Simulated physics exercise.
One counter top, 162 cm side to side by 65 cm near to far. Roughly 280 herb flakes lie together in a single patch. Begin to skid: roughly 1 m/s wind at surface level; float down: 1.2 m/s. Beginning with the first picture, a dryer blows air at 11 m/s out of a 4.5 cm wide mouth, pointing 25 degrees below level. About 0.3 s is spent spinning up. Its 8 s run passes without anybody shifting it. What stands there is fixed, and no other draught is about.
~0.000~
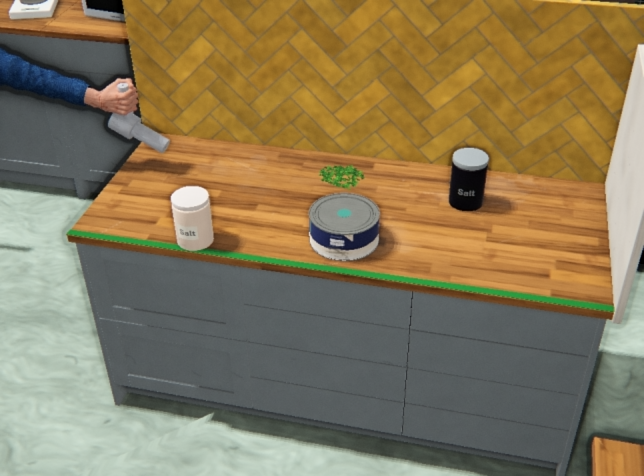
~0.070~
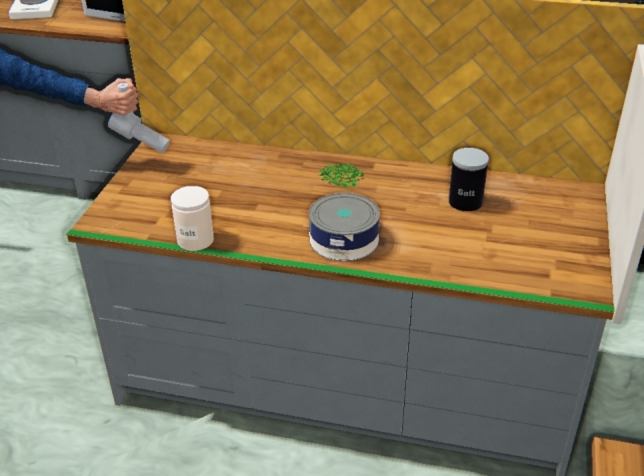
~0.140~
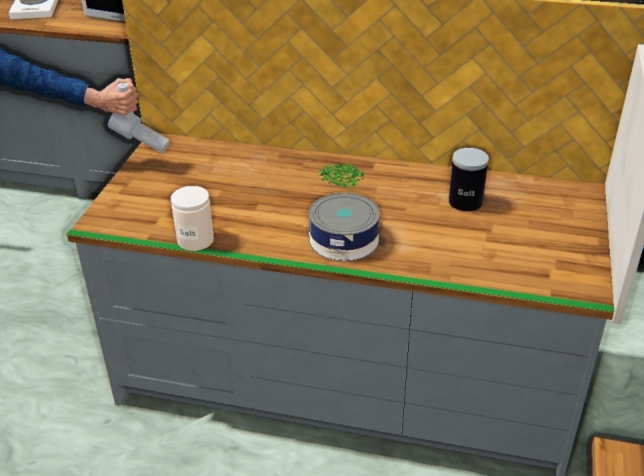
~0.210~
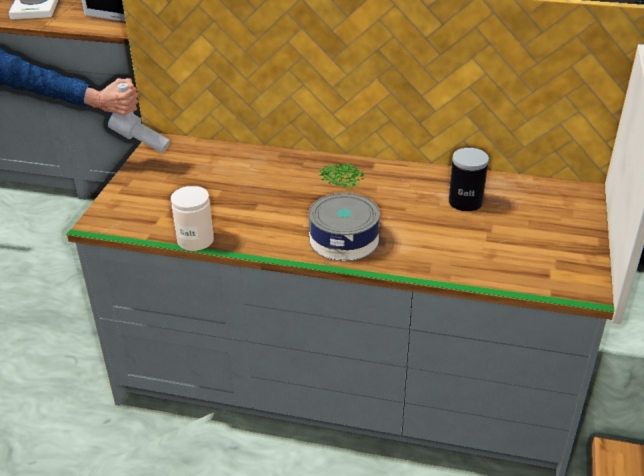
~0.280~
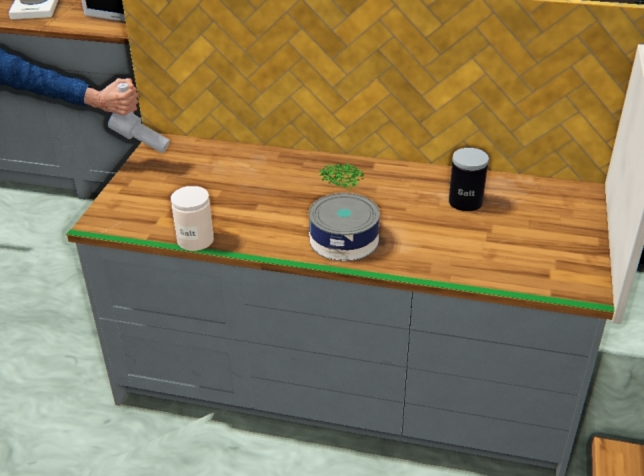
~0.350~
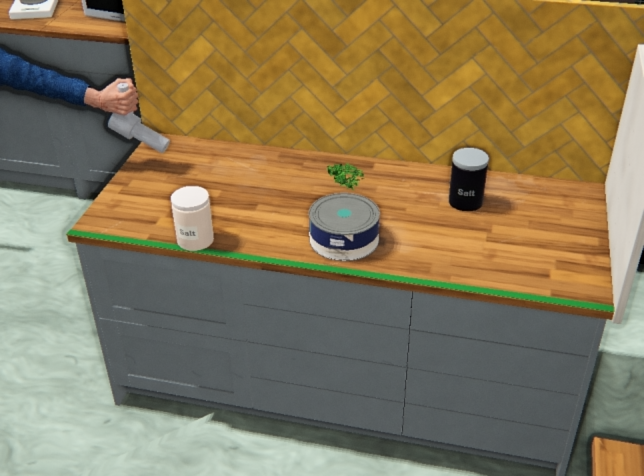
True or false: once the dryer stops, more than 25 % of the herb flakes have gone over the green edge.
False.
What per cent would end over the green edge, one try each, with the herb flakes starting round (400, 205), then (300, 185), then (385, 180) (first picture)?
20 %, 5 %, 0 %.
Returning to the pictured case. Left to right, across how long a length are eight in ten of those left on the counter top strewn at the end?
Looks like some 40 cm to me.
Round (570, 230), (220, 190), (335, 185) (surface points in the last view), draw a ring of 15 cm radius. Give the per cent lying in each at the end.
Estimates in listed order: 30 %; 0 %; 0 %.
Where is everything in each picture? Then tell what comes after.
In the first picture, the middle of the herb flakes is near (342, 176), none has stirred yet and the mouth of the dryer is at (166, 147).
In the second picture, the middle of the herb flakes is near (342, 174), none has stirred yet and the green edge is centred on (322, 271).
In the third picture, the middle of the herb flakes is near (342, 174), none has stirred yet, the top of a large tin is at (344, 213) and the top of a jar is at (471, 157).
In the fourth picture, the middle of the herb flakes is near (342, 174) and none has stirred yet.
In the fifth picture, the middle of the herb flakes is near (342, 174) and none has stirred yet.
In the sixth picture, the middle of the herb flakes is near (345, 174), the farthest in sight from the dryer is at (363, 179) and about 20 % have left their places.
After 1.6 s, 0 % are over the green edge; the middle of those still in play is near (578, 193); 15 % have settled or left.
After 2.6 s, 0 % are over the green edge; the middle of those still in play is near (588, 198); 29 % have settled or left.
After 4.4 s, 1 % are over the green edge; the middle of those still in play is near (589, 205); 37 % have settled or left.
After 8.0 s, at the end, 1 % are over the green edge; the middle of those still in play is near (584, 202).
